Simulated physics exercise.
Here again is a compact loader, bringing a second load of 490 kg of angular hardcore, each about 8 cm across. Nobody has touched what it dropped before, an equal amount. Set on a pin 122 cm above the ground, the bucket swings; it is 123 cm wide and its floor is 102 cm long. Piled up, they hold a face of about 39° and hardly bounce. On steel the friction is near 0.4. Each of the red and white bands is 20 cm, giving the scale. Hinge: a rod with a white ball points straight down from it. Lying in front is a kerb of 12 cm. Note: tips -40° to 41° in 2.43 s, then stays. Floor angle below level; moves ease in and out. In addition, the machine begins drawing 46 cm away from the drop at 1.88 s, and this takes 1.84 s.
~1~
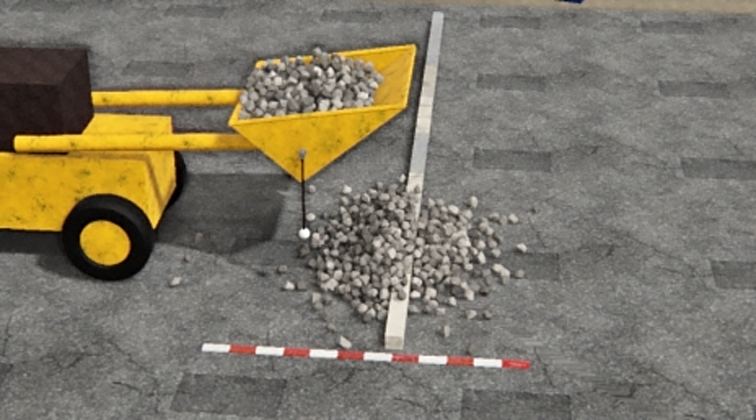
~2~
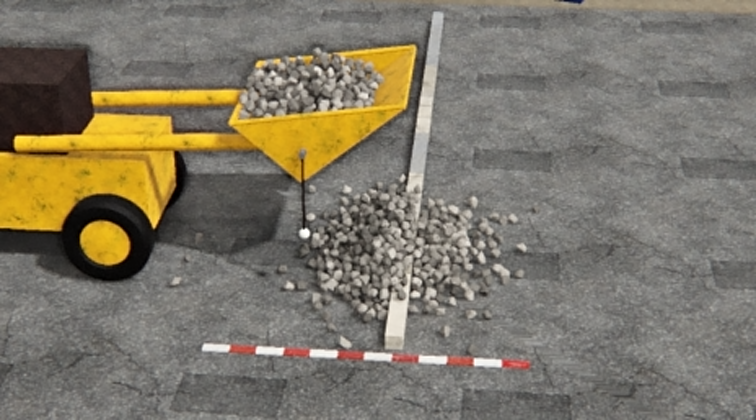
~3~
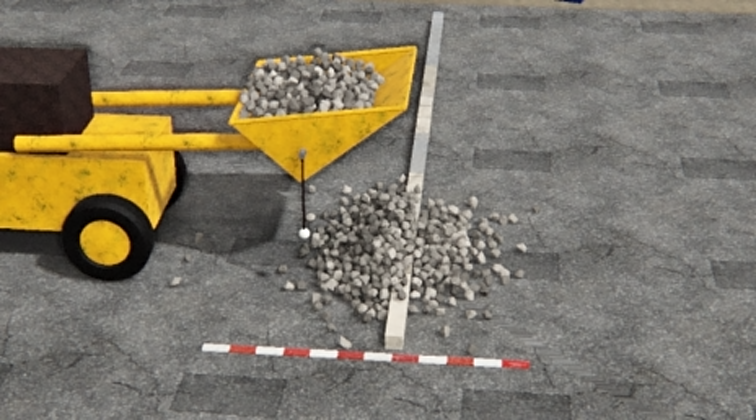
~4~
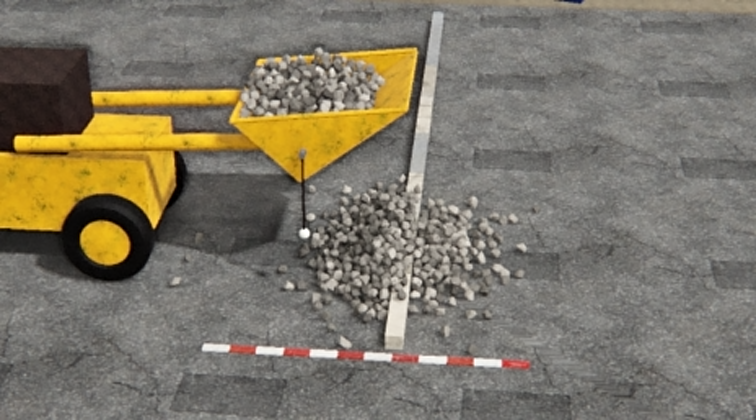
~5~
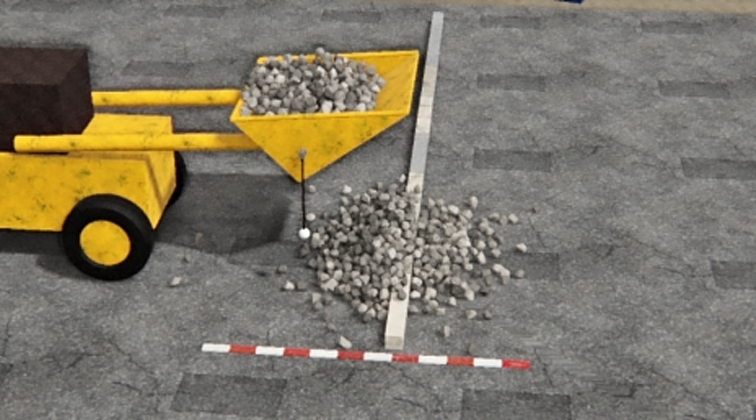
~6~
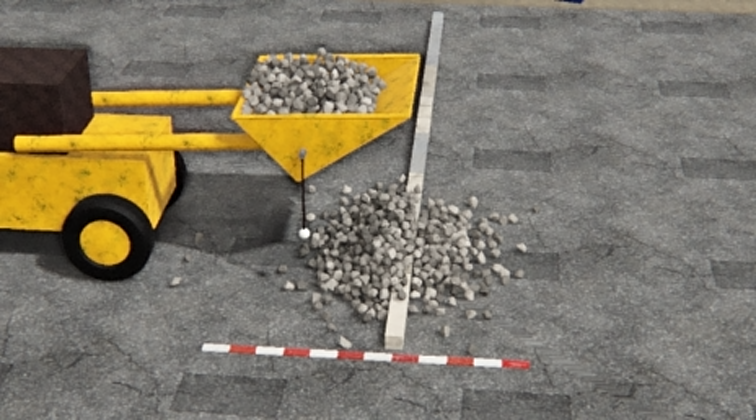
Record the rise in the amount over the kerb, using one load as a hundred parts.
Rise: About 59 parts in every hundred.
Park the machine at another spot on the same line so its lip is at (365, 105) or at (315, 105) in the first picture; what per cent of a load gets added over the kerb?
I'd say close to 20 per cent for one and close to 0 per cent for the other, in that order.
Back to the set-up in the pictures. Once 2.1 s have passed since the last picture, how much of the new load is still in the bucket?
It still holds about 20 per cent.
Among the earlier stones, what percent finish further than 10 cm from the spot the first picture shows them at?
5 %.
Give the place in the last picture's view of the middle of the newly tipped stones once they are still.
Their centre ends up near (423, 240).
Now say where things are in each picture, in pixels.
The first picture shows lip at (405, 106), floor tilted -40°, highest stones at (320, 66). The earlier load is highest near (388, 217), 34 cm above ground level, 74 % on this side of the kerb, 26 % over the kerb.
In the second picture, the bucket is at -40°, its lip at (405, 107); the top of the load is at (320, 66).
The third picture shows lip at (405, 108), floor tilted -39°, highest stones at (321, 66).
In the fourth picture, the bucket is at -38°, its lip at (407, 110); the top of the load is at (322, 66).
In the fifth picture, the bucket is at -36°, its lip at (408, 113); the top of the load is at (323, 66).
In the sixth picture, the bucket is at -34°, its lip at (409, 116); the top of the load is at (322, 68).
Then, 1.4 s after the last picture the floor is at 28°; in per cent of one load, 98 in the bucket, 77 on this side of the kerb, 26 over the kerb; the foremost stones are at (513, 244).
Then, 2.1 s after the last picture the floor is at 41°; in per cent of one load, 21 in the bucket, 111 on this side of the kerb, 69 over the kerb; the foremost stones are at (518, 246).
Then, 3.8 s after the last picture the floor is at 41°; in per cent of one load, 0 in the bucket, 116 on this side of the kerb, 85 over the kerb; the foremost stones are at (549, 275).
Then, 6.6 s after the last picture the floor is at 41°; in per cent of one load, 0 in the bucket, 116 on this side of the kerb, 85 over the kerb; the foremost stones are at (549, 275). Net gain over the kerb, 59.
